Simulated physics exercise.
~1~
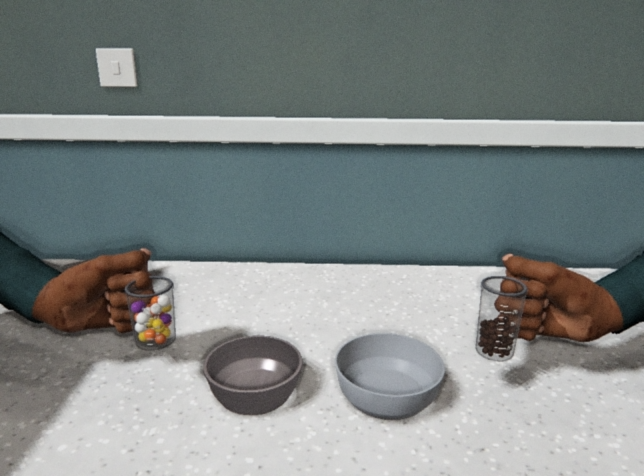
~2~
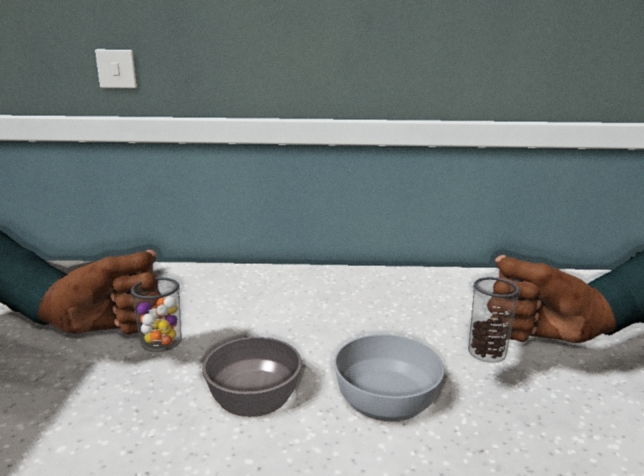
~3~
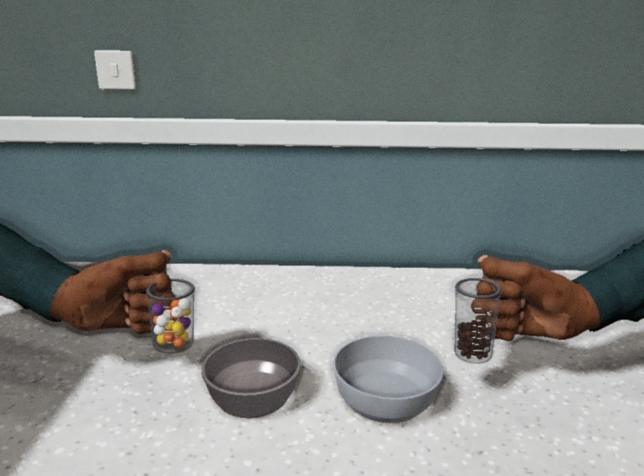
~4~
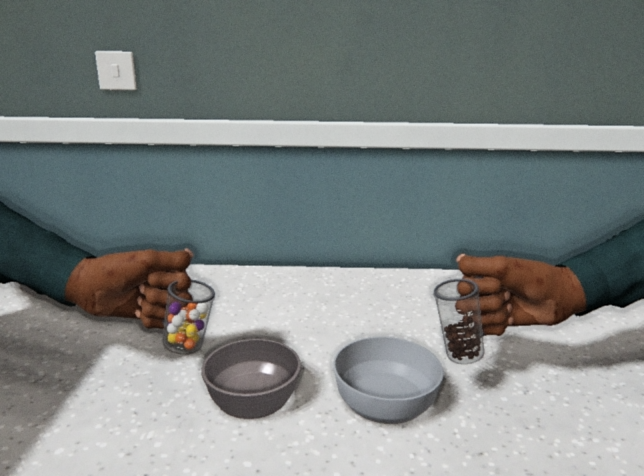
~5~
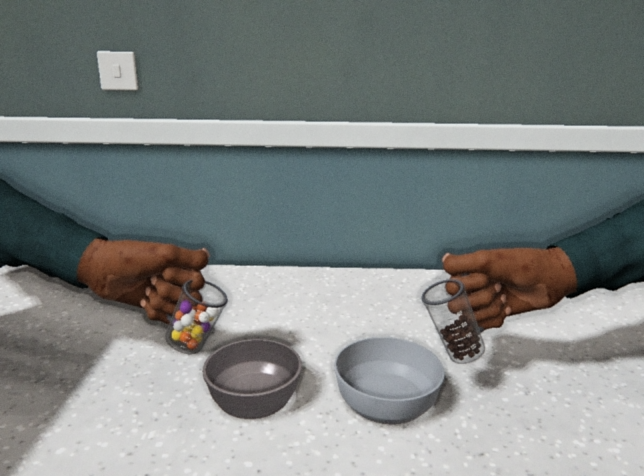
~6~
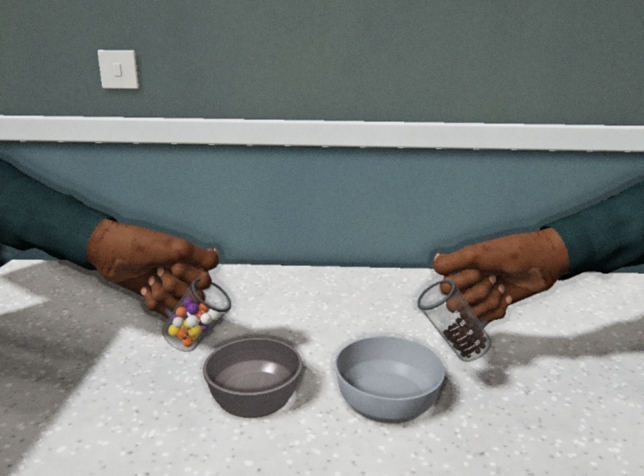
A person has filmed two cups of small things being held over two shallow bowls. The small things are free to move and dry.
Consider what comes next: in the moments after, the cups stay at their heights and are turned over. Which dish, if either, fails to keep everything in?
In the end left gets everything; right gets everything.
Then, 0.26 s past the last view, left, all still in the cup; right, all still in the cup.
Then, 0.60 s past the last view, left, all still in the cup; right, all still in the cup.
Then, 0.96 s past the last view, left, about half still in the cup, about a third in the dish, a small part in the air; right, most still in the cup, a small part in the dish, a small part in the air.
Finally, left, all in the dish, none outside the dish; right, all in the dish, none outside the dish.
